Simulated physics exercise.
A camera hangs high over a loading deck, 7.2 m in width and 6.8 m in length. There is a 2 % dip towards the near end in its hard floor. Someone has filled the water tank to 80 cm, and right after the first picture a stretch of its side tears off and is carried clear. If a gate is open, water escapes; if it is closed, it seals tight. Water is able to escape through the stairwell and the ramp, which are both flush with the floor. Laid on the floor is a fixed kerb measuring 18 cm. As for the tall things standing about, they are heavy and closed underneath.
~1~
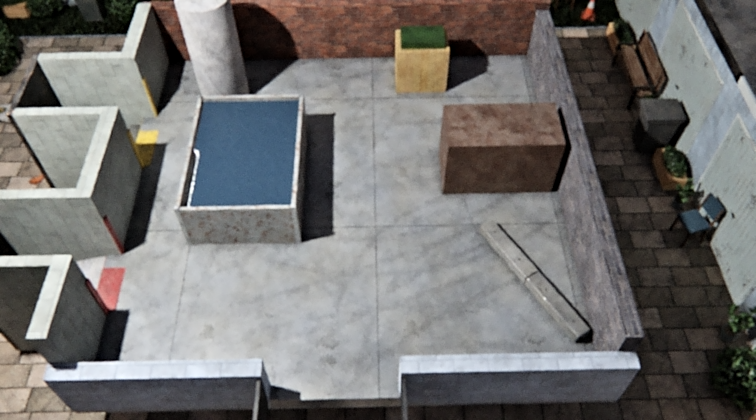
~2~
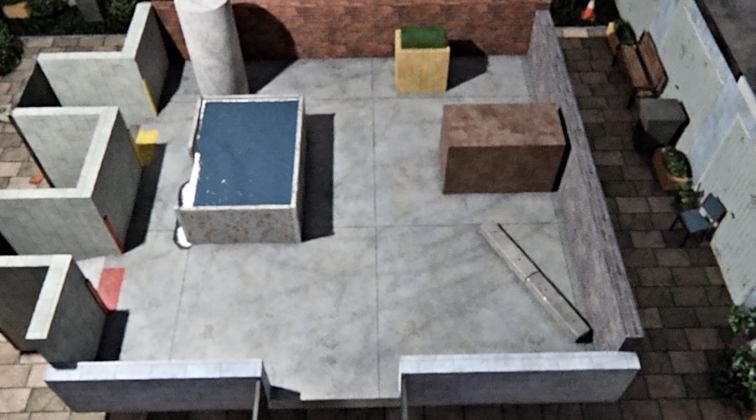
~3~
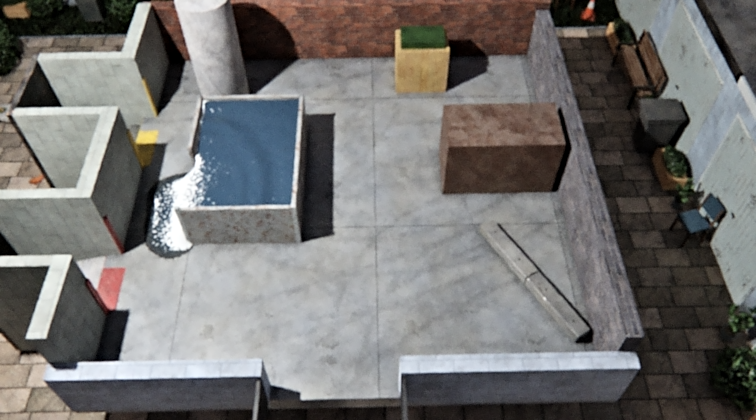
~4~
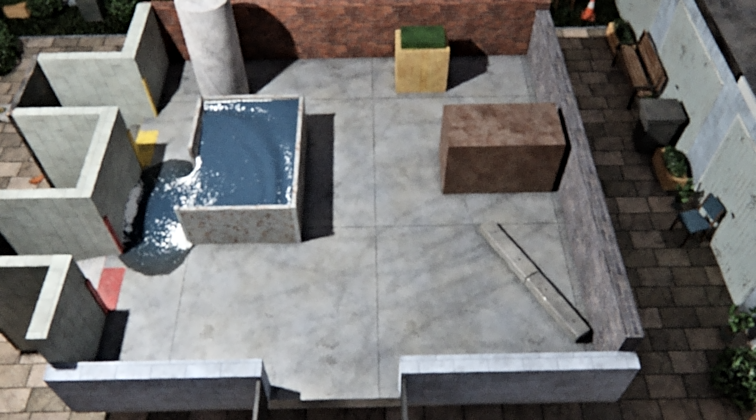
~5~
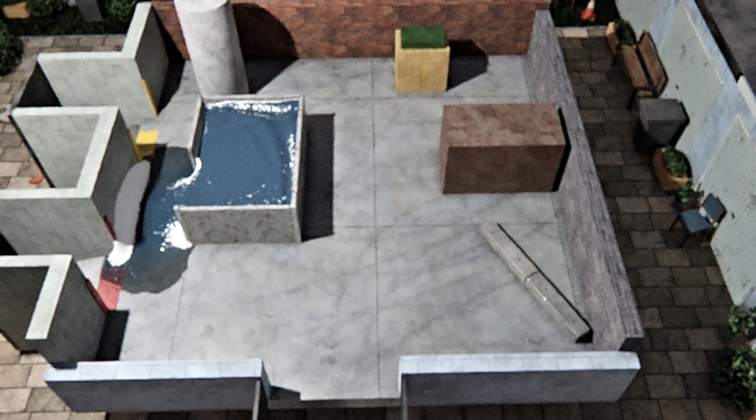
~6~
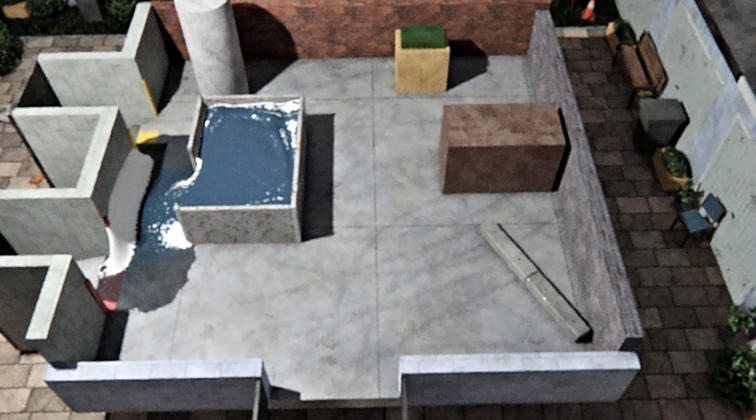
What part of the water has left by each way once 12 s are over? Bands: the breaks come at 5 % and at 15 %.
The gateway takes in from 5 to 15 %. The stairwell (marked yellow) takes in from 5 to 15 %. The basement ramp (marked red) takes in above 15 %.
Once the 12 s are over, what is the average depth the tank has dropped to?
Mean depth: Some 6 cm.
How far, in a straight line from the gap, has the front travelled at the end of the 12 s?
I'd put it close to 7.0 m.
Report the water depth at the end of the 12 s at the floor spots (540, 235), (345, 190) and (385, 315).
Reading - approx. 3 / 3 / 8 cm.
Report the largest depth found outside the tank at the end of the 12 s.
12 cm or so.
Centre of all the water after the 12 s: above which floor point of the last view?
About (344, 235).
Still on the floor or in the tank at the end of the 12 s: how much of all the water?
Near 64 in a hundred is still there.
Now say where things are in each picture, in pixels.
The first frame shows still water, 80 cm deep, in the water tank at (244, 151).
In the second frame, water pours out at (194, 202) and has run 0.7 m, to (188, 247); deepest outside 28 cm, 80 cm at the water tank's back.
In the third frame, water pours out at (194, 203) and has run 0.9 m, to (160, 186); deepest outside 45 cm, 80 cm at the water tank's back.
In the fourth frame, the front is at (123, 254), 1.4 m from the gap at (195, 203); 2.1 m2 of floor is under water; 76 cm left at the back of the water tank.
In the fifth frame, the front is at (102, 274), 1.8 m from the gap at (195, 203); 2.8 m2 of floor is under water; 68 cm left at the back of the water tank.
In the sixth frame, water pours out at (194, 203) and has run 2.1 m, to (95, 301); deepest outside 94 cm, 68 cm at the water tank's back.
A moment later water covers 15 % of the floor and is deepest (62 cm) near (142, 220); gone so far, the gateway 0 %, the stairwell (marked yellow) 1 %, the basement ramp (marked red) 3 %.
Soon after water covers 25 % of the floor and is deepest (44 cm) near (131, 221); gone so far, the gateway 0 %, the stairwell (marked yellow) 2 %, the basement ramp (marked red) 6 %.
Next water covers 45 % of the floor and is deepest (30 cm) near (90, 387); gone so far, the gateway 0 %, the stairwell (marked yellow) 4 %, the basement ramp (marked red) 10 %.
Later on water covers 85 % of the floor and is deepest (16 cm) near (90, 387); gone so far, the gateway 3 %, the stairwell (marked yellow) 8 %, the basement ramp (marked red) 15 %.
At the end water covers 95 % of the floor and is deepest (12 cm) near (500, 379); gone so far, the gateway 7 %, the stairwell (marked yellow) 11 %, the basement ramp (marked red) 17 %.
